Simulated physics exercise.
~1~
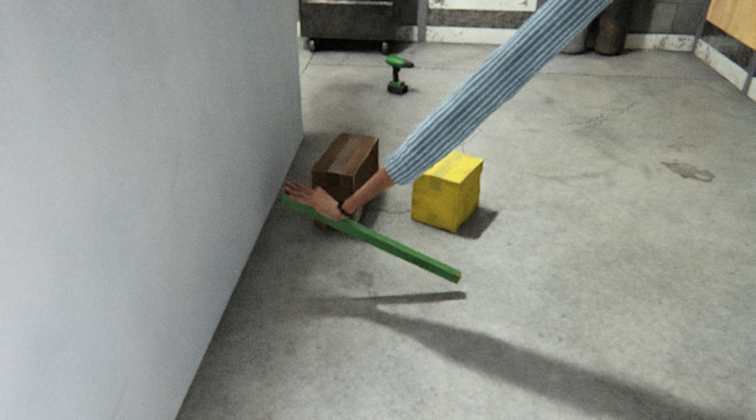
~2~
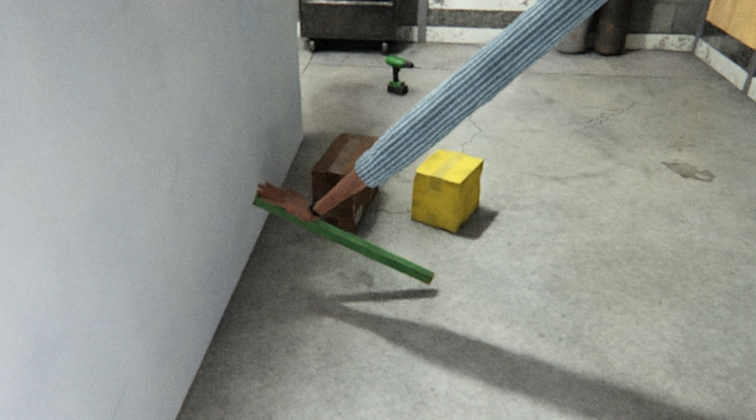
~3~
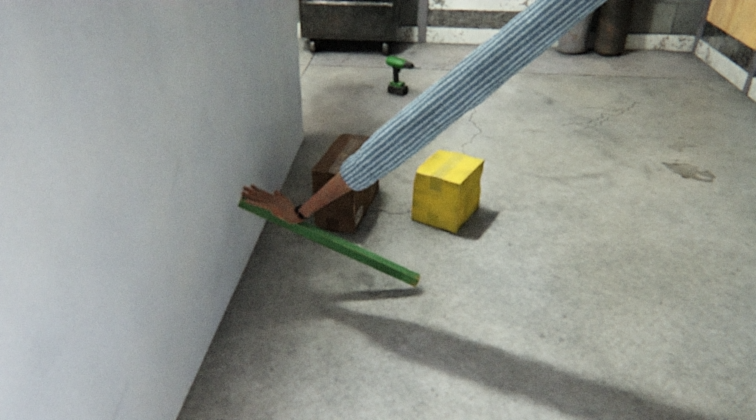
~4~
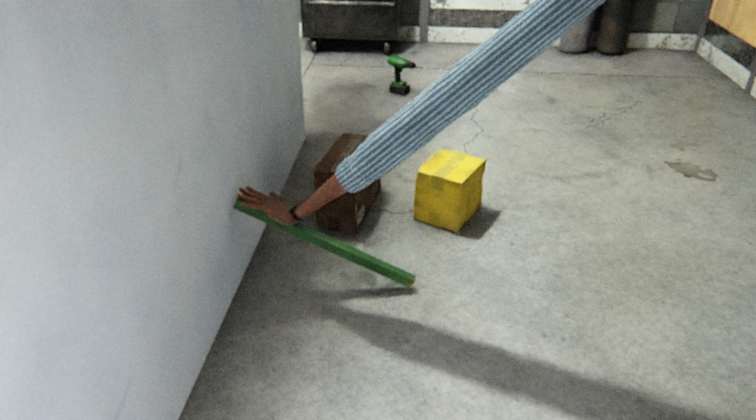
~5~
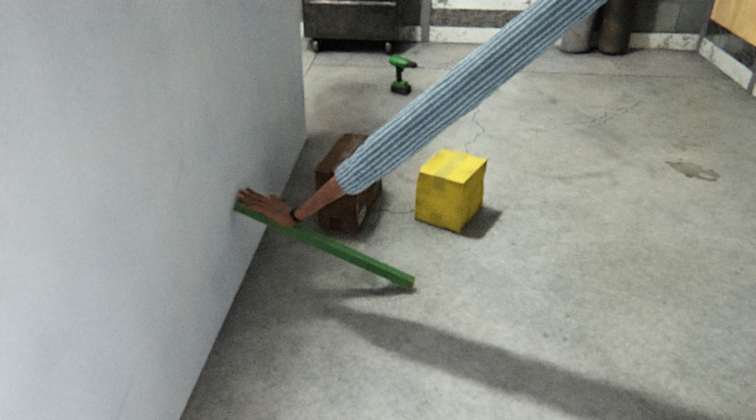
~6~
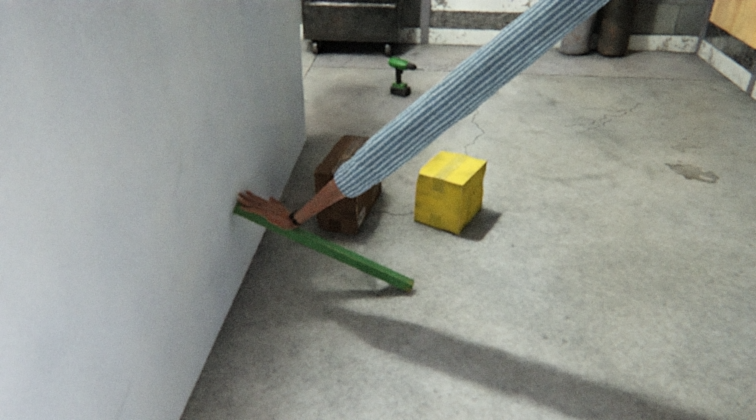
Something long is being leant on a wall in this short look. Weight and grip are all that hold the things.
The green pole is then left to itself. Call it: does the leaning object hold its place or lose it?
It loses its place.
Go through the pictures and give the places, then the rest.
The first frame shows on its way; green pole (374, 238); brown box (347, 180).
The second frame shows on its way; green pole (346, 239); brown box (347, 181).
The third frame shows on its way; green pole (331, 241); brown box (348, 181).
The fourth frame shows on its way; green pole (327, 243); brown box (350, 181).
The fifth frame shows leant on the wall, still held; green pole (327, 244); brown box (351, 181).
The sixth frame shows leant on the wall, still held; green pole (326, 247); brown box (350, 182).
Then, 0.30 s later than the last frame, green pole leaning 15° more than when let go near (334, 267).
Then, 0.40 s later than the last frame, green pole leaning 26° more than when let go near (336, 279).
Then, 0.80 s later than the last frame, green pole resting near (335, 280).
When it is over, moved from the start, green pole; the other 2 as before. End places, in pixels of the last picture, green pole near (337, 281). The pole slips out.
